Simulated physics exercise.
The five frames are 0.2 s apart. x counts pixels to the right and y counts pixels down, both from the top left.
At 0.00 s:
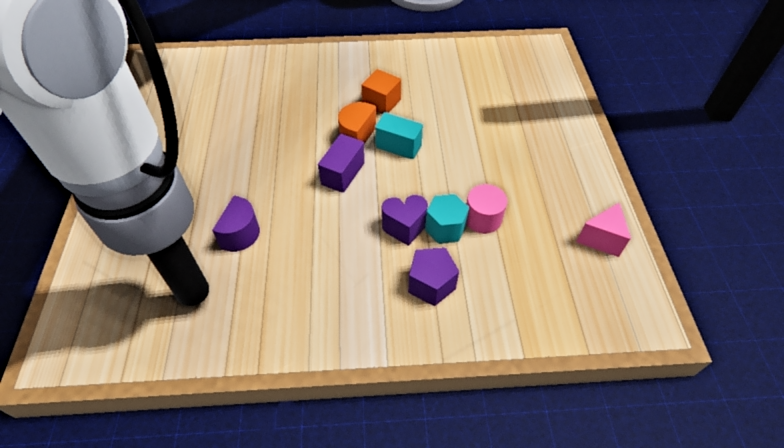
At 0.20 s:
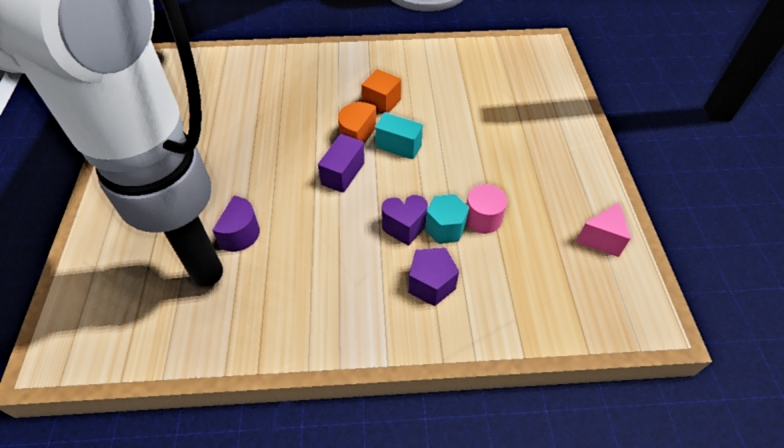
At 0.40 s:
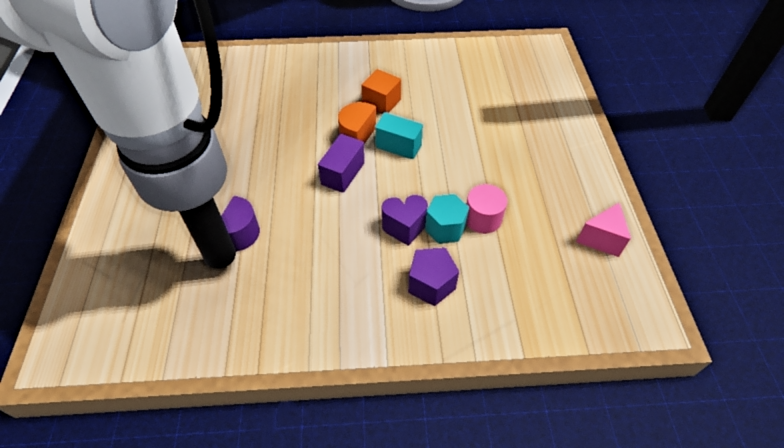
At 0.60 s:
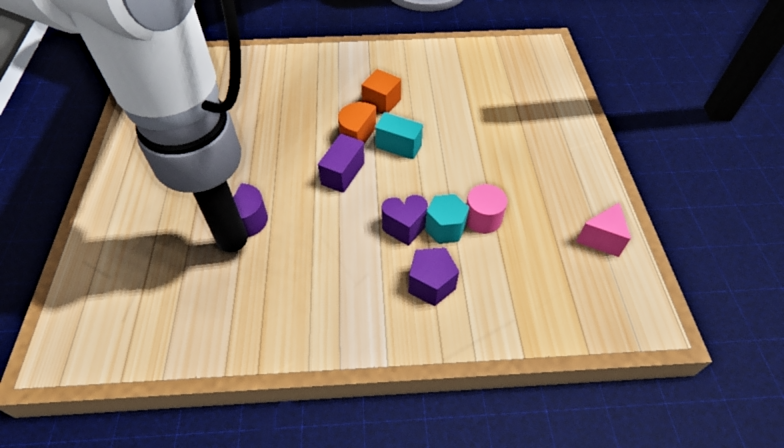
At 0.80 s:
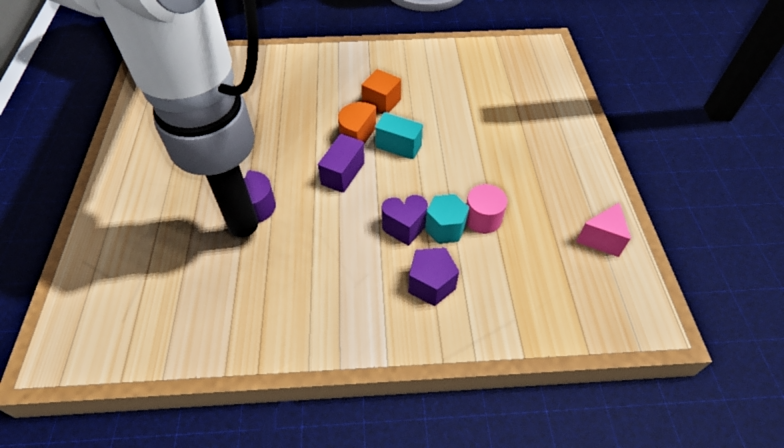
A robot arm's black bar moves up and right to a purple D-shaped block, then pushes it across a wooden board.
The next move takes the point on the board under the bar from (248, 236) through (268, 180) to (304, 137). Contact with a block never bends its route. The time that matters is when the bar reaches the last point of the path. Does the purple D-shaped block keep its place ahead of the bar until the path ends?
Yes, I think so.
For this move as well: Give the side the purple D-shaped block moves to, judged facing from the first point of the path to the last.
Shifted right.
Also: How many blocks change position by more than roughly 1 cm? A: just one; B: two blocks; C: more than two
Letter A.
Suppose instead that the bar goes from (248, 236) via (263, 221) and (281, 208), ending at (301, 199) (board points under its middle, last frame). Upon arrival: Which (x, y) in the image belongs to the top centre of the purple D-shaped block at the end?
At pixel (273, 159).
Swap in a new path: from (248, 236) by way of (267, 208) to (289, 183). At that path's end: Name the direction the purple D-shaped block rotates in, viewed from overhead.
The twist is anticlockwise.
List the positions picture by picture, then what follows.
The first picture shows bar's lower end at (194, 293); purple D-shaped block at (235, 215); orange D-shaped block at (355, 115).
The second picture shows bar at (208, 274); blocks still.
The third picture shows bar at (221, 257); blocks still.
The fourth picture shows bar at (233, 241); purple D-shaped block at (244, 202).
The fifth picture shows bar at (244, 227); purple D-shaped block at (253, 188); orange D-shaped block at (355, 115).
What follows on the original path. One third of the way, bar at (257, 188); purple D-shaped block at (272, 154), turned 20° clockwise.
Two thirds of the way, bar at (276, 154); purple D-shaped block at (297, 126), turned 50° clockwise.
At the end, bar at (302, 127); purple D-shaped block at (327, 104), turned 75° clockwise; orange D-shaped block still.
